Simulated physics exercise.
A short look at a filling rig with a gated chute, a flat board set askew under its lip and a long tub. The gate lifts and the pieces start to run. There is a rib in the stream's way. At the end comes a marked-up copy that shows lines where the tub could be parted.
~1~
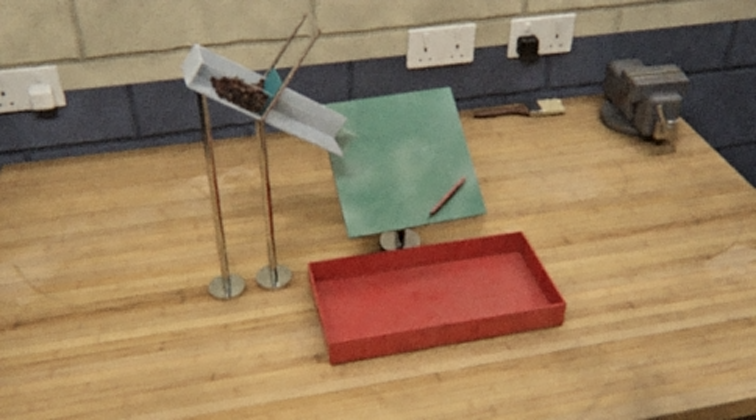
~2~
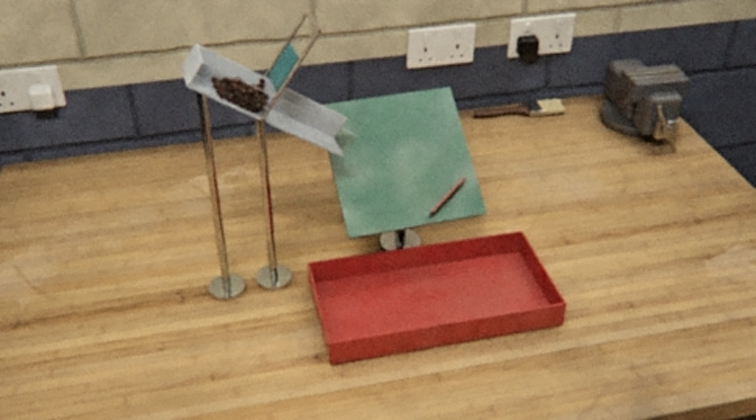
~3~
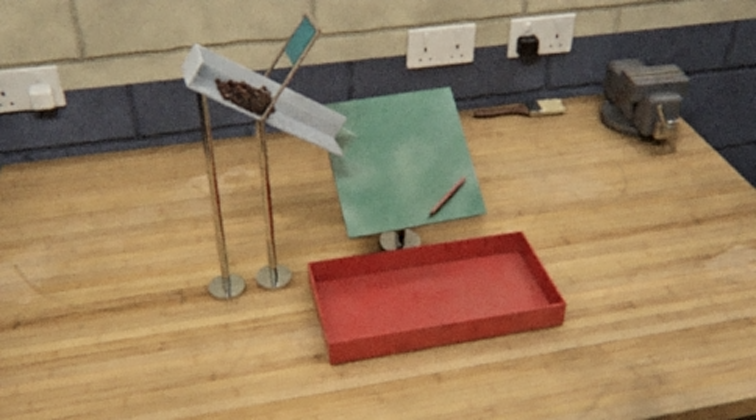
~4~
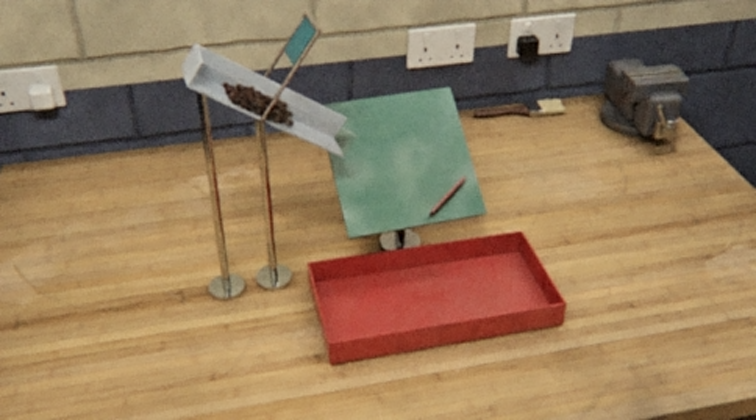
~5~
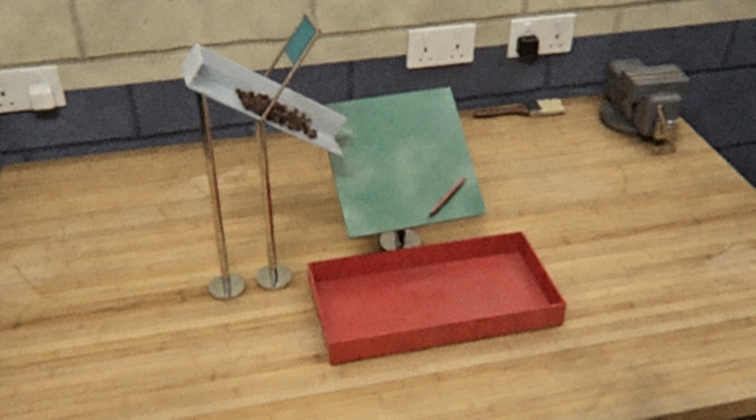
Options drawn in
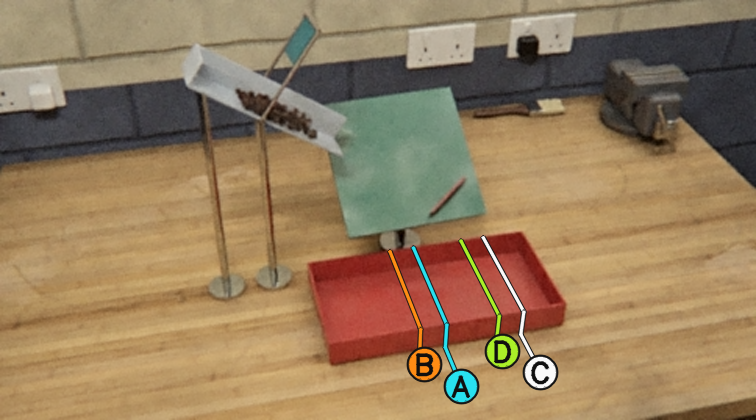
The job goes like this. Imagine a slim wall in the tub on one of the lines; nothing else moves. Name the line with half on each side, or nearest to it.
Line A.
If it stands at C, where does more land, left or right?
More lands on the left.
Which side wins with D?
Left.
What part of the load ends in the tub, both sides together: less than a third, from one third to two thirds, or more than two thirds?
About that: More than two thirds.
On the marked copy, line A crosses the front rim at (446, 323); line B crosses the front rim at (420, 328); line C crosses the front rim at (523, 311); line D crosses the front rim at (498, 315).
With A, of what is caught, about half on the left of the divider, about half on the right.
With B, of what is caught, a small part on the left of the divider, nearly all on the right.
With C, of what is caught, nearly all on the left of the divider, a stray few on the right.
With D, of what is caught, nearly all on the left of the divider, a small part on the right.
